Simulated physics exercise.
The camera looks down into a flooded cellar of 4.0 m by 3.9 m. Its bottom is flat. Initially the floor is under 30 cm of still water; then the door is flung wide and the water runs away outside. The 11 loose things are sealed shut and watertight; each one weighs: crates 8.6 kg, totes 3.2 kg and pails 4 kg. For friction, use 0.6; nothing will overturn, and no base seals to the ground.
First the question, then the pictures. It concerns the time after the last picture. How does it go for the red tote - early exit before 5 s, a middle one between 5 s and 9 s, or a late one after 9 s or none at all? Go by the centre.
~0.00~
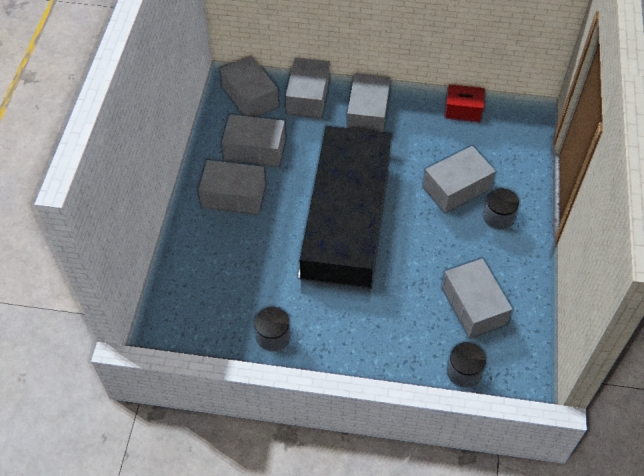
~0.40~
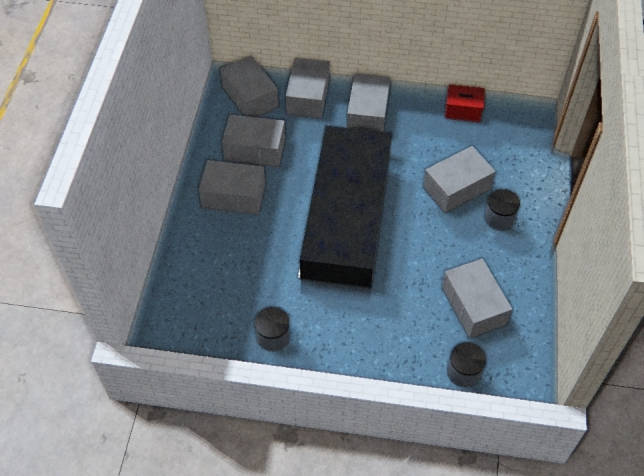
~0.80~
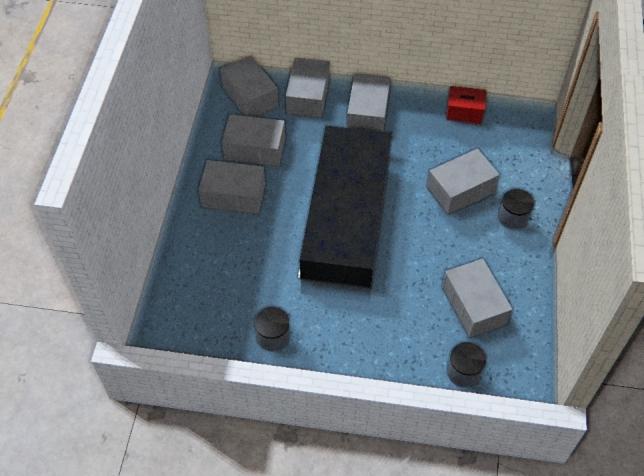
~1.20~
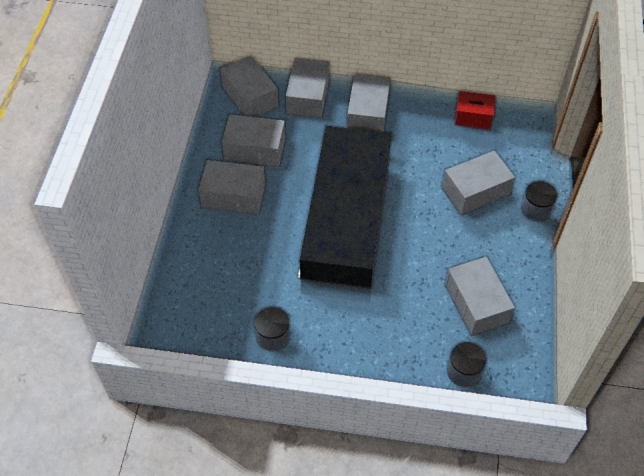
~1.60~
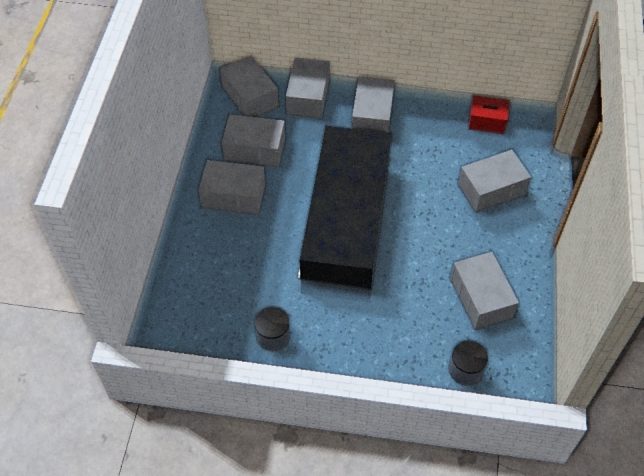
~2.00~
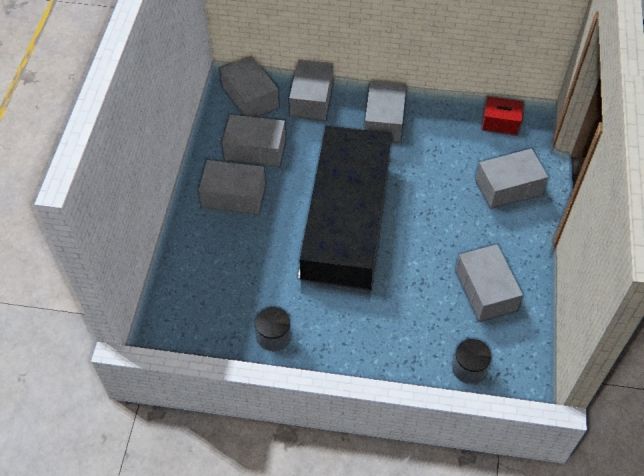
It gets out sooner than the earlier limit.
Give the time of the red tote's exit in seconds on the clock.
Estimate: Close to 4.0 s.
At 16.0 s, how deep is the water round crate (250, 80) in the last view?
About 12 cm.
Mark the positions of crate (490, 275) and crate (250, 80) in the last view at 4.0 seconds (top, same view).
First one near (525, 227), second near (281, 75).
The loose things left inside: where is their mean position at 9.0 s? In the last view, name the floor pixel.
I'd put it around (407, 197).
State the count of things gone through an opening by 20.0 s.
Count at that moment: 9.
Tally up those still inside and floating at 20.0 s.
Count at that moment: 2.
After 4.0 s the red tote has gone out (at 3.9 s); 3 of 11 are out; 8 afloat.
After 9.0 s the red tote has gone out (at 3.9 s); 5 of 11 are out; 6 afloat.
After 16.0 s the red tote has gone out (at 3.9 s); 8 of 11 are out; 3 afloat.
After 20.0 s the red tote has gone out (at 3.9 s); 9 of 11 are out; 2 afloat.
